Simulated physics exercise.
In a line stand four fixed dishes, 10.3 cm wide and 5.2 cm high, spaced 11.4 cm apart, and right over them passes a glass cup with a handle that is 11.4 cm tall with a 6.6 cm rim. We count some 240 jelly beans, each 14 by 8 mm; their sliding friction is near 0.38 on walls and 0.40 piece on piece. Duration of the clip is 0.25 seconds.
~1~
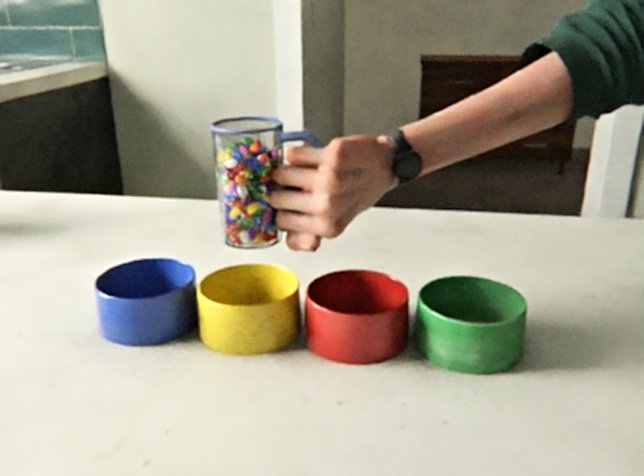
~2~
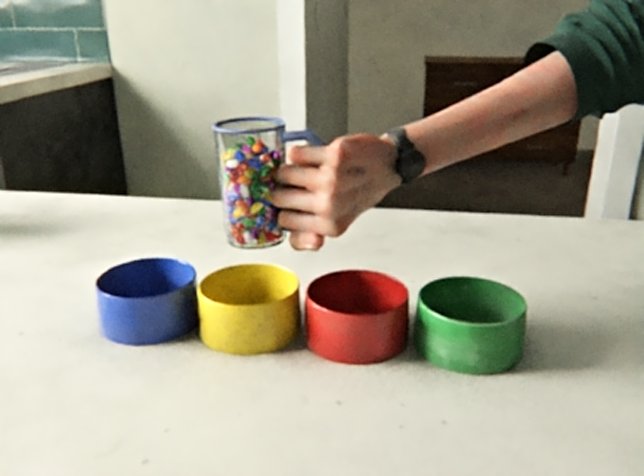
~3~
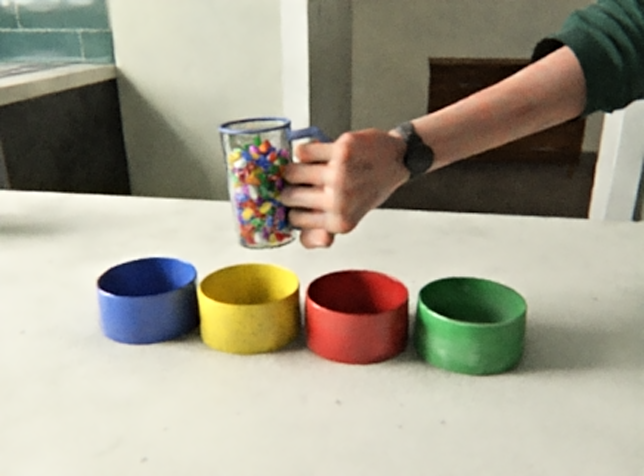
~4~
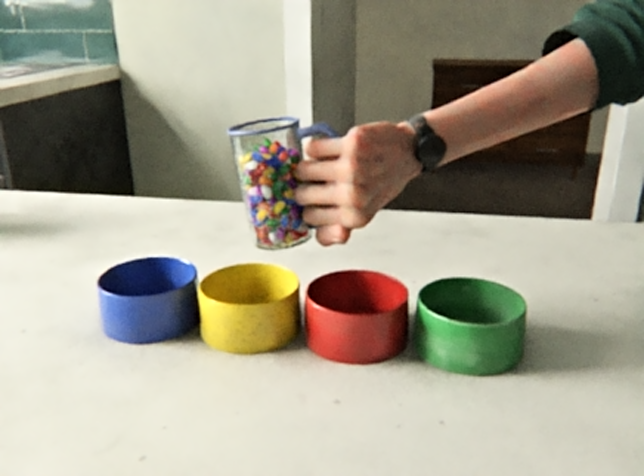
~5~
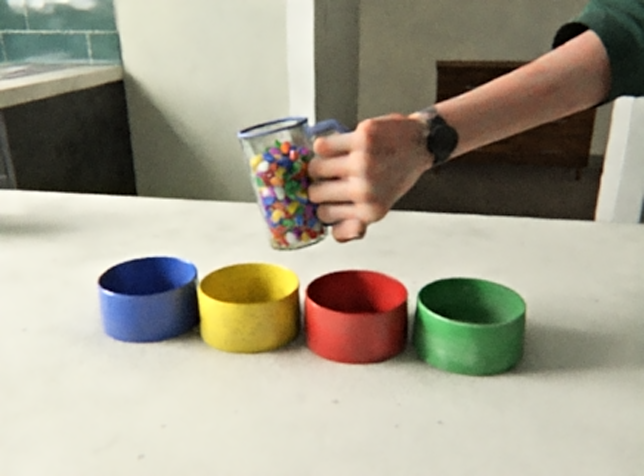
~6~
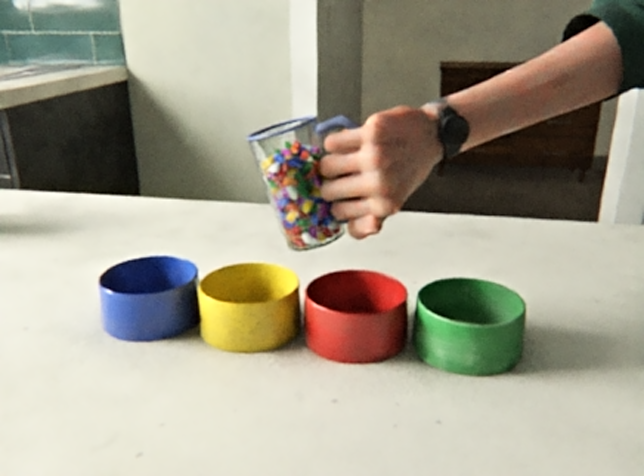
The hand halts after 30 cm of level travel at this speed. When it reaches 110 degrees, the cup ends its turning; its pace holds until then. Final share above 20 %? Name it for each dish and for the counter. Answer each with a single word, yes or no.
Red dish no, blue dish no, green dish yes, yellow dish no, counter no.
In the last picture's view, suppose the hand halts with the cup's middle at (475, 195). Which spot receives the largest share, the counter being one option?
Result: Biggest portion at red.
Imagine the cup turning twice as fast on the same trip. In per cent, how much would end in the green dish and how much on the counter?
In that case you'd see green at 70 and the counter at 10.
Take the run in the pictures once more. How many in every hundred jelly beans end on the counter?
Near 0 percent, roughly speaking.
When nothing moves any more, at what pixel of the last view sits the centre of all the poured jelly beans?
Centre at rest, approx.: (468, 326) px.
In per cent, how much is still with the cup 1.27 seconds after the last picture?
My guess is near 70 per cent.
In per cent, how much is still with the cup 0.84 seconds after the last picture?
My estimate is about 100 per cent.
Then, 0.50 s after the last picture, tilt 61 degrees; cup holds 100 %.
Then, 0.84 s after the last picture, tilt 90 degrees; cup holds 100 %.
Then, 1.27 s after the last picture, tilt 110 degrees; cup holds 70 %, green 20 %.
In the end, red 0 %, blue 0 %, green 100 %, yellow 0 %, counter 0 %.
